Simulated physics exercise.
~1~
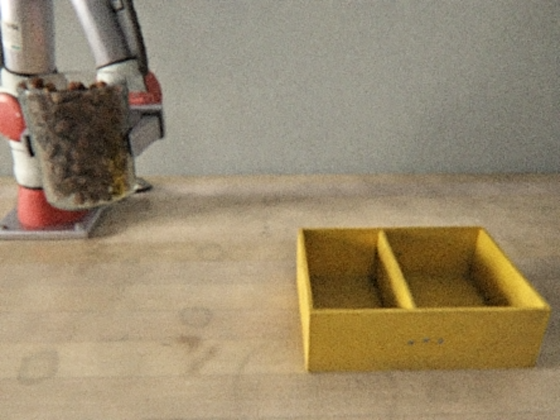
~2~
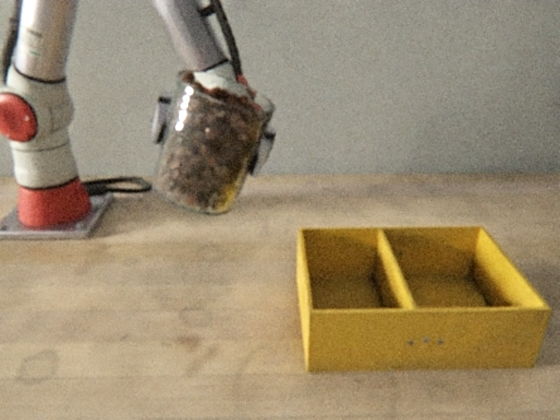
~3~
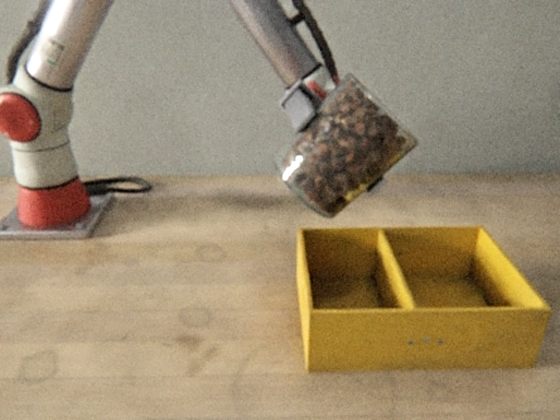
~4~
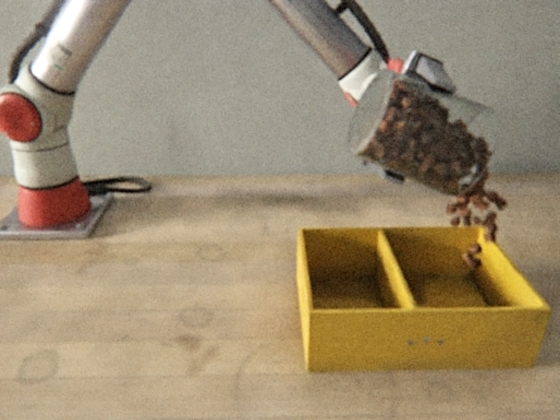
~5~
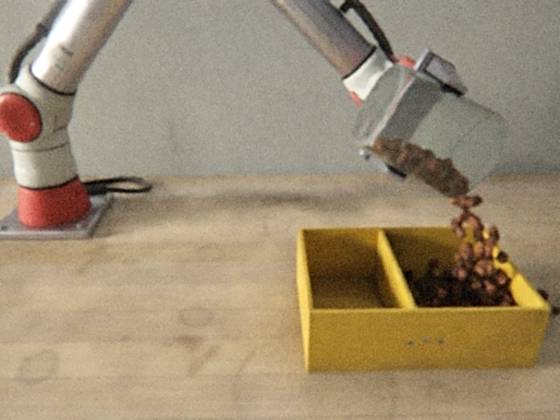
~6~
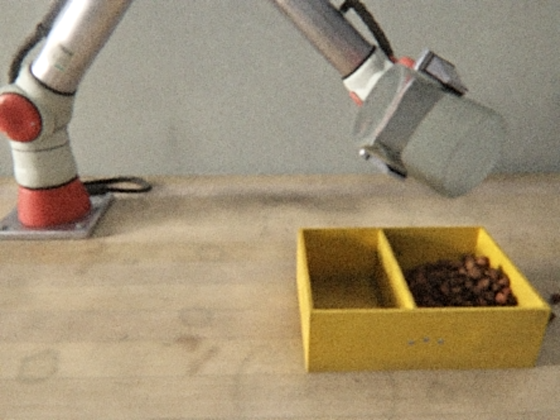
A robot arm carried a clear tumbler full of brown pellets rightward over a yellow two-part box and tipped it, pouring them into the right-hand section until the tumbler was empty, with a few landing on the table beside the box.
